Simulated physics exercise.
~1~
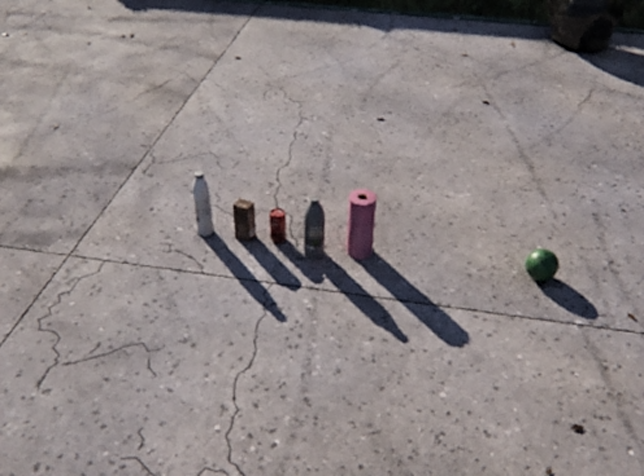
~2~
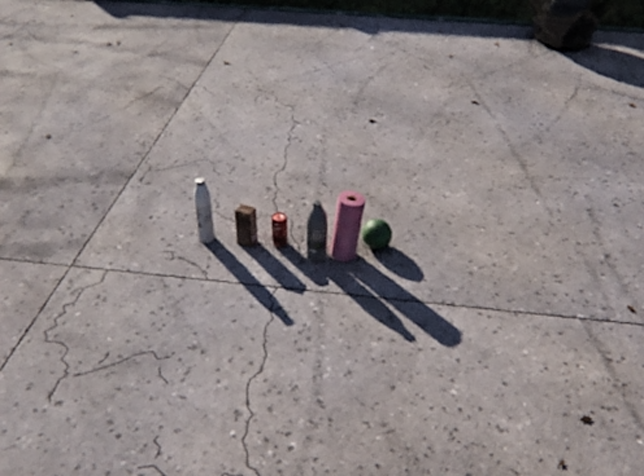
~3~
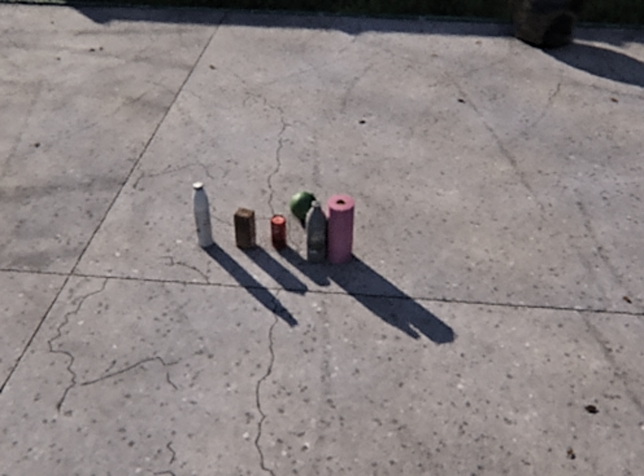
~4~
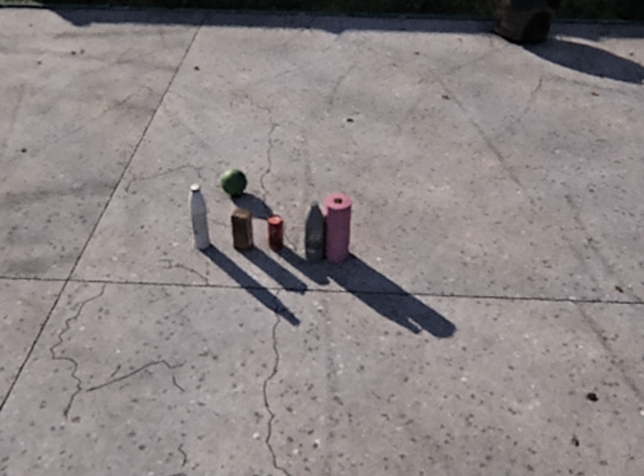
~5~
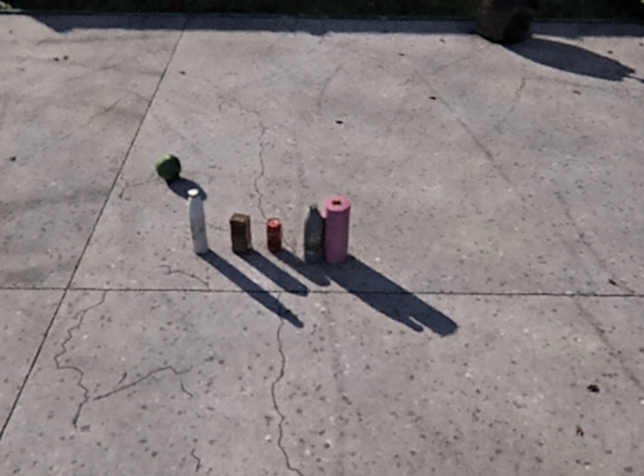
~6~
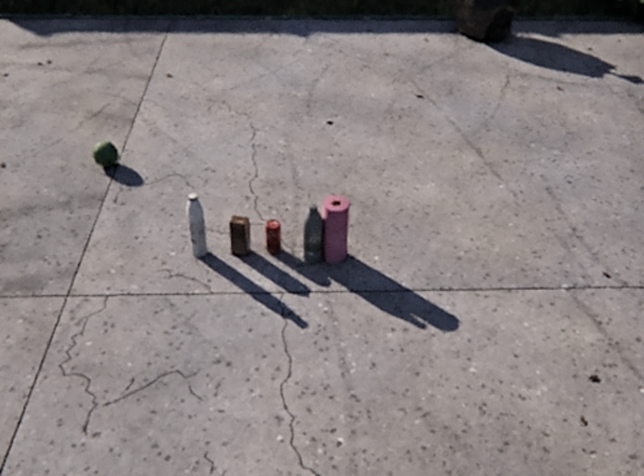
We see a green ball roll leftward across sunlit concrete toward an upright row of bottles, a carton, a can and a pink roll. The pink roll shifts slightly left as the ball passes behind the row, and everything stays standing while the ball ends up at the far left.
